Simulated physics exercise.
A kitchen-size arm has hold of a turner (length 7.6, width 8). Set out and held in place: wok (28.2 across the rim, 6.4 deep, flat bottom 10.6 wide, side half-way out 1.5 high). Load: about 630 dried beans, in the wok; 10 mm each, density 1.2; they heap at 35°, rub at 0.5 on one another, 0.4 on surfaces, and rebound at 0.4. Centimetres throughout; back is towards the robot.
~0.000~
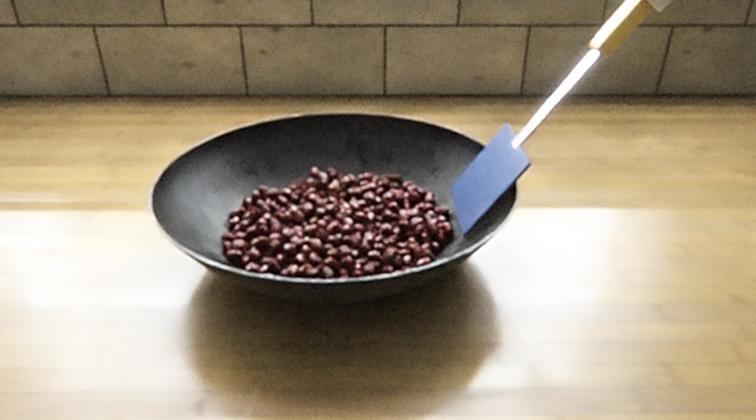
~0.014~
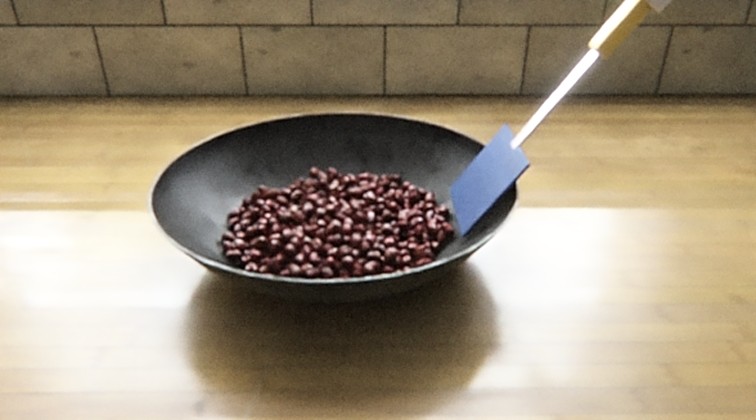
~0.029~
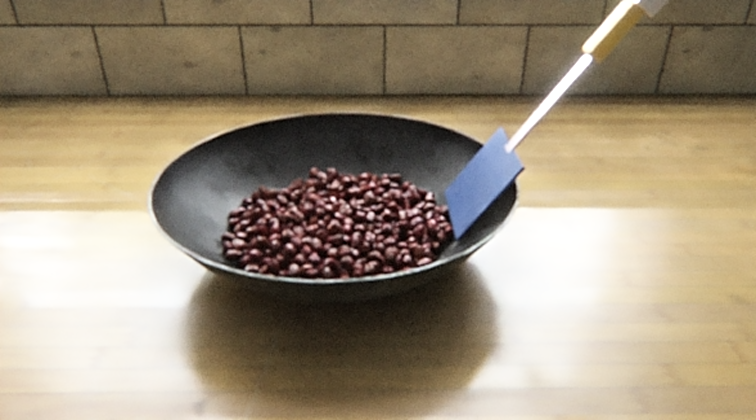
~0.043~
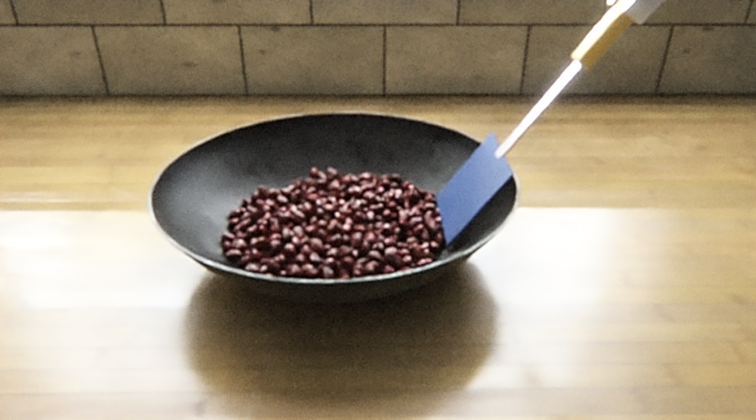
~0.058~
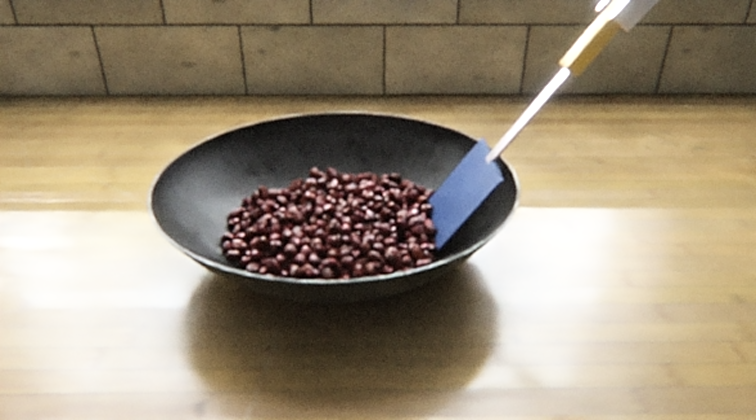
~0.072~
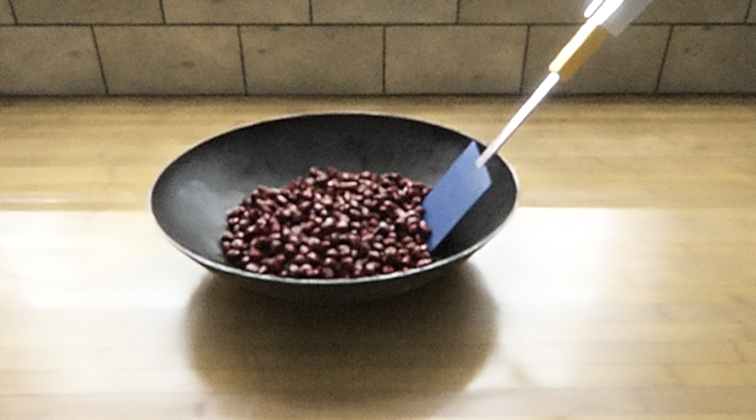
Robot arm holding a blue turner, sliding it slowly down and left against dark red beans in a black wok.
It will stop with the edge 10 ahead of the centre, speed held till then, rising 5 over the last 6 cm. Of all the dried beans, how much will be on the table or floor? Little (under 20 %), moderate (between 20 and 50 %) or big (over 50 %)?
Share on the table or floor: Little (under 20 %).
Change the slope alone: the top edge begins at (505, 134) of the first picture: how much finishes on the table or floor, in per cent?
Some 15 per cent.
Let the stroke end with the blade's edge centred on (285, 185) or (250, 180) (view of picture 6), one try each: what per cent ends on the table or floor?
Some 0 and 0 per cent.
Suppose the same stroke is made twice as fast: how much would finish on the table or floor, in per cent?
In that case some 30 per cent.
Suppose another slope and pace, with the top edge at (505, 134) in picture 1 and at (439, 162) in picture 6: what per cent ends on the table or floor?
Some 25 per cent.
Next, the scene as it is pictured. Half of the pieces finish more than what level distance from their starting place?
Roughly 5 cm.
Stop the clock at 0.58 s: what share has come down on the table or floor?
About 10 per cent.
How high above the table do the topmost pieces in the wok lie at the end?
About 6.0 cm.
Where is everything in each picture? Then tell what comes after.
The first picture shows the turner top edge at (518, 142), sloping 55°; upper third of the load around (341, 217), from x 225 to 450, top at y 175; 626 in the wok.
The second picture shows the turner top edge at (517, 142), sloping 55°; upper third of the load around (341, 217), from x 225 to 450, top at y 175.
The third picture shows the turner top edge at (512, 146), sloping 55°; upper third of the load around (341, 217), from x 225 to 450, top at y 175.
The fourth picture shows the turner top edge at (502, 152), sloping 55°; upper third of the load around (341, 217), from x 225 to 450, top at y 175.
The fifth picture shows the turner top edge at (492, 157), sloping 55°; upper third of the load around (340, 217), from x 225 to 450, top at y 175.
The sixth picture shows the turner top edge at (482, 162), sloping 55°; upper third of the load around (339, 216), from x 225 to 450, top at y 175; 626 in the wok.
After 0.20 s, sloping 55°, highest piece 6 above the table; 626 in the wok.
After 0.32 s, sloping 55°, highest piece 8 above the table; 626 in the wok.
After 0.58 s, sloping 55°, highest piece 11 above the table; 559 in the wok, 51 on the table or floor, 16 on the blade or in flight.
After 1.63 s, sloping 55°, highest piece 6 above the table; 559 in the wok, 67 on the table or floor.
In the end, 559 in the wok, 67 on the table or floor. That is 11 % on the table or floor.
